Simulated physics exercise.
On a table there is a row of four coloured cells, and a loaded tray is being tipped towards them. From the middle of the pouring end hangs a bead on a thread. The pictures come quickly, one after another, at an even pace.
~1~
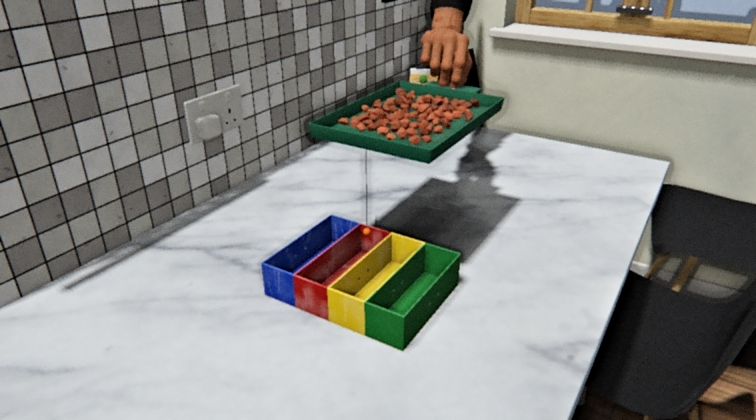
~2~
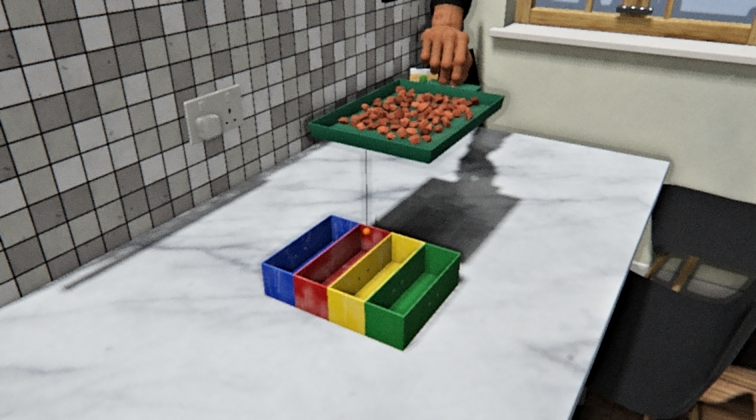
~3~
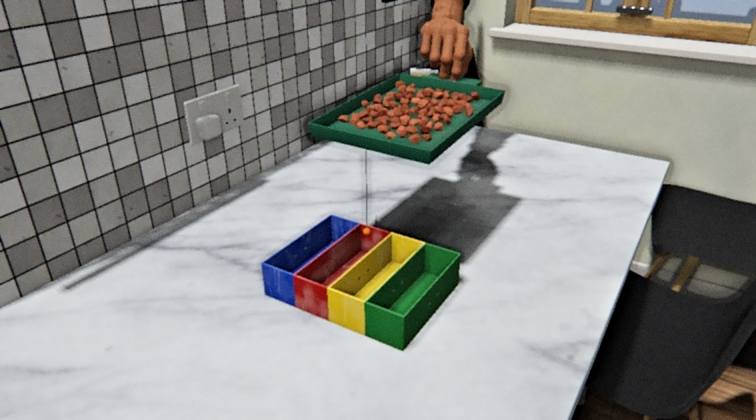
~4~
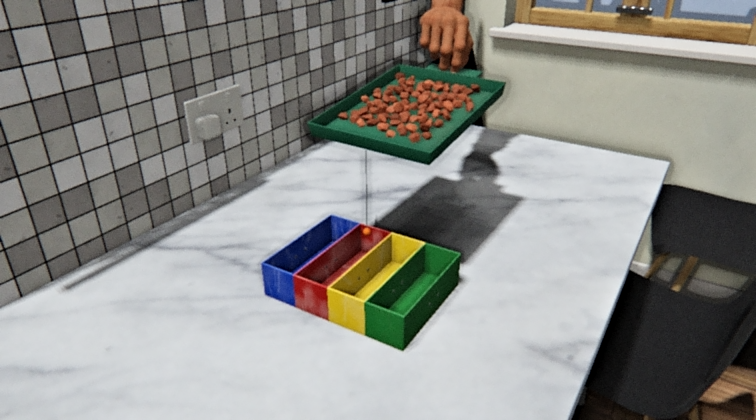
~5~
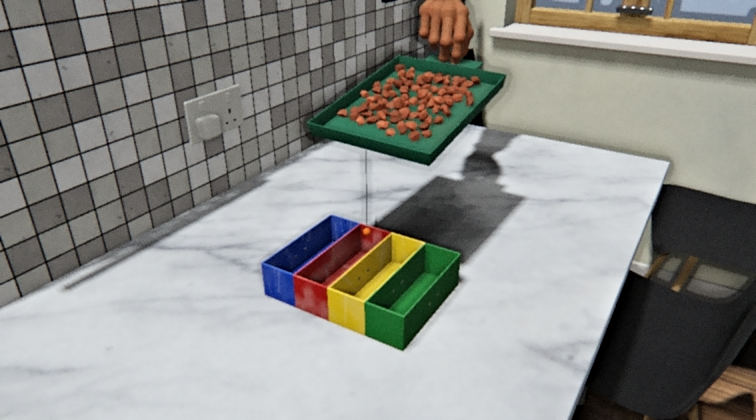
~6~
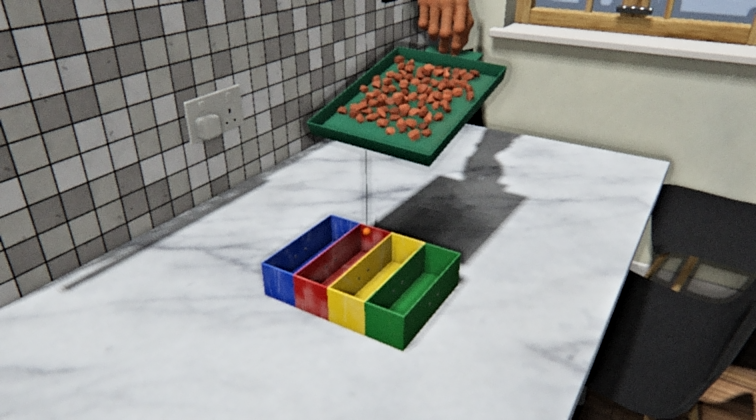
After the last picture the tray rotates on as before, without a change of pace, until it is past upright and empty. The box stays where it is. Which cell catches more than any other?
The yellow cell catches the most.
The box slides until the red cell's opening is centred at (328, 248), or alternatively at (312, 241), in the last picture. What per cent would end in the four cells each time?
First 90 %, then 70 %.
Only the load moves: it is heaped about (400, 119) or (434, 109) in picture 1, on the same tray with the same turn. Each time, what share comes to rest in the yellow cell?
40 and 40 per cent.
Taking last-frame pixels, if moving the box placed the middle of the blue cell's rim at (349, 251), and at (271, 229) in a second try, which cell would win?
First try: The cell in red. Second try: The cell in green.
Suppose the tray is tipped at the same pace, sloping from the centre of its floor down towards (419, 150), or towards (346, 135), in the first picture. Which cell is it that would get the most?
The green one; blue.
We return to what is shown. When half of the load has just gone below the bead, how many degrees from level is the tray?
Near 105 degrees.
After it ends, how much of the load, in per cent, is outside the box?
0 %.
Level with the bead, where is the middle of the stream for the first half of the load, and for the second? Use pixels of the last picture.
(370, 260) first, (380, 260) later.
Soon, tray tipped steeply; nearly all on the tray; a stray few falling or outside the box.
A while on, tray tipped right over; about two thirds on the tray; a small part in the yellow cell; a small part in the red cell; a stray few in the green cell; a stray few in the blue cell; a small part falling or outside the box.
Towards the end, tray tipped past a quarter turn; about half in the yellow cell; about a quarter in the green cell; about a quarter in the red cell; a small part in the blue cell; a stray few falling or outside the box.
Finally, tray tipped past a quarter turn; about half in the yellow cell; about a quarter in the green cell; about a quarter in the red cell; a small part in the blue cell; a stray few outside the box.
